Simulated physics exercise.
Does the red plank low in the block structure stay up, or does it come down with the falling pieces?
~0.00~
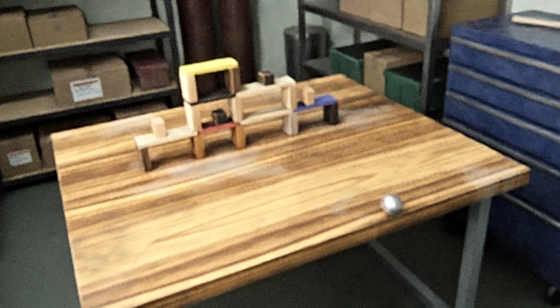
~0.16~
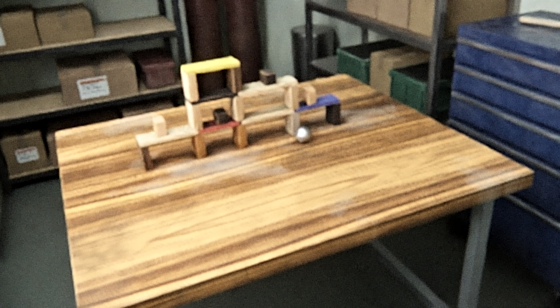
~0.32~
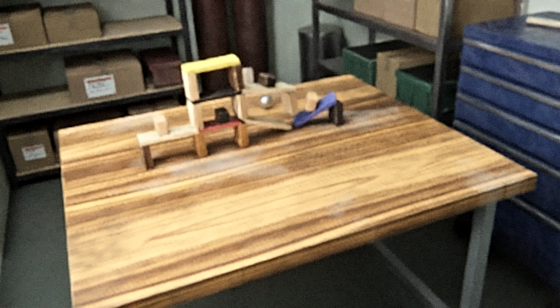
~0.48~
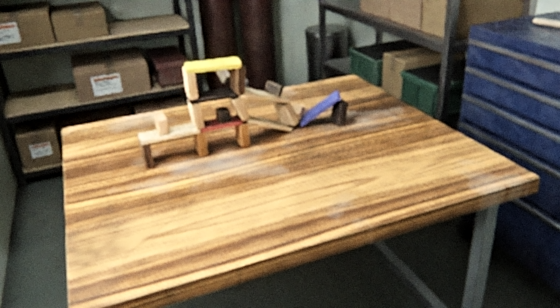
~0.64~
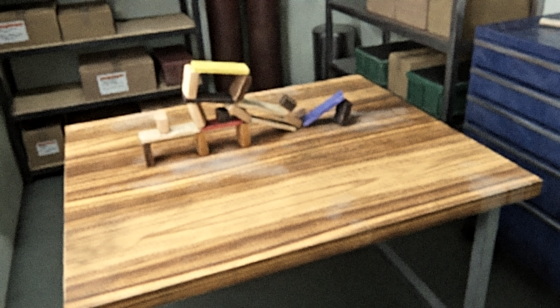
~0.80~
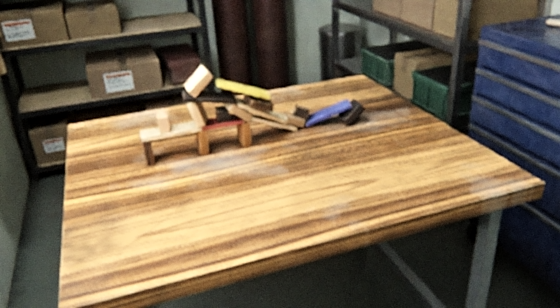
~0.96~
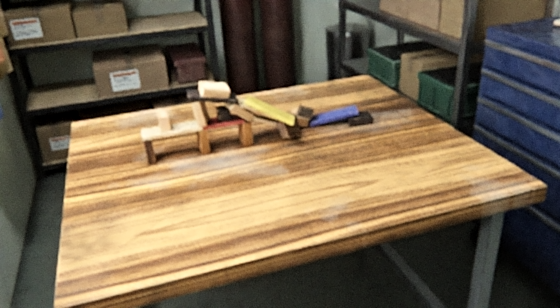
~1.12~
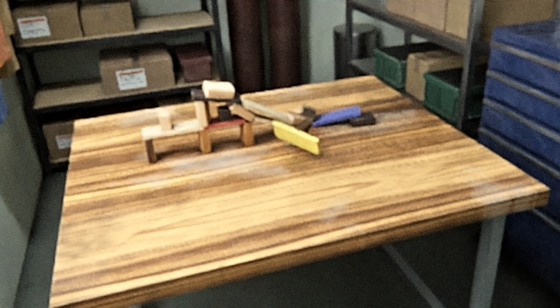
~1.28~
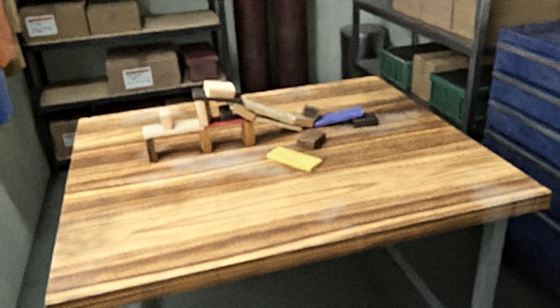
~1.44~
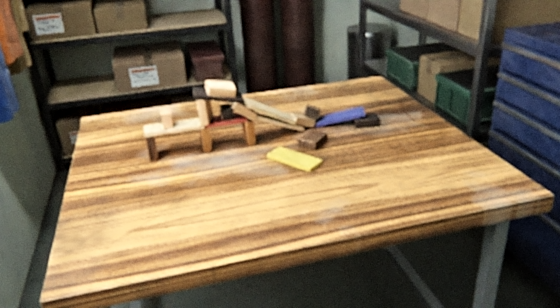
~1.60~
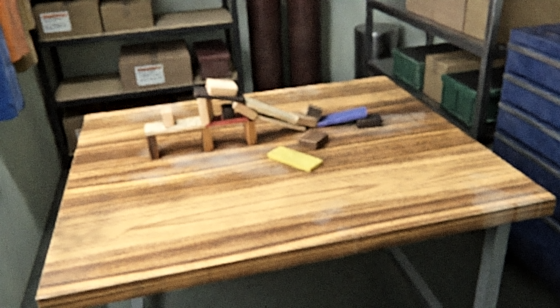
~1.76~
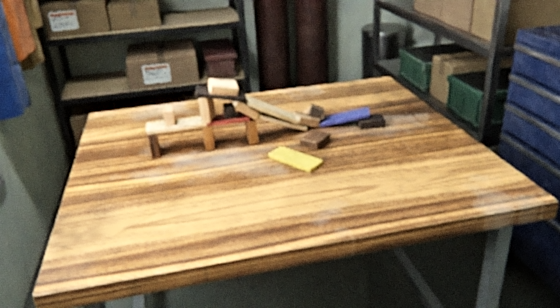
The red plank stays up, still in its place low in the structure after the yellow plank and other pieces have fallen.
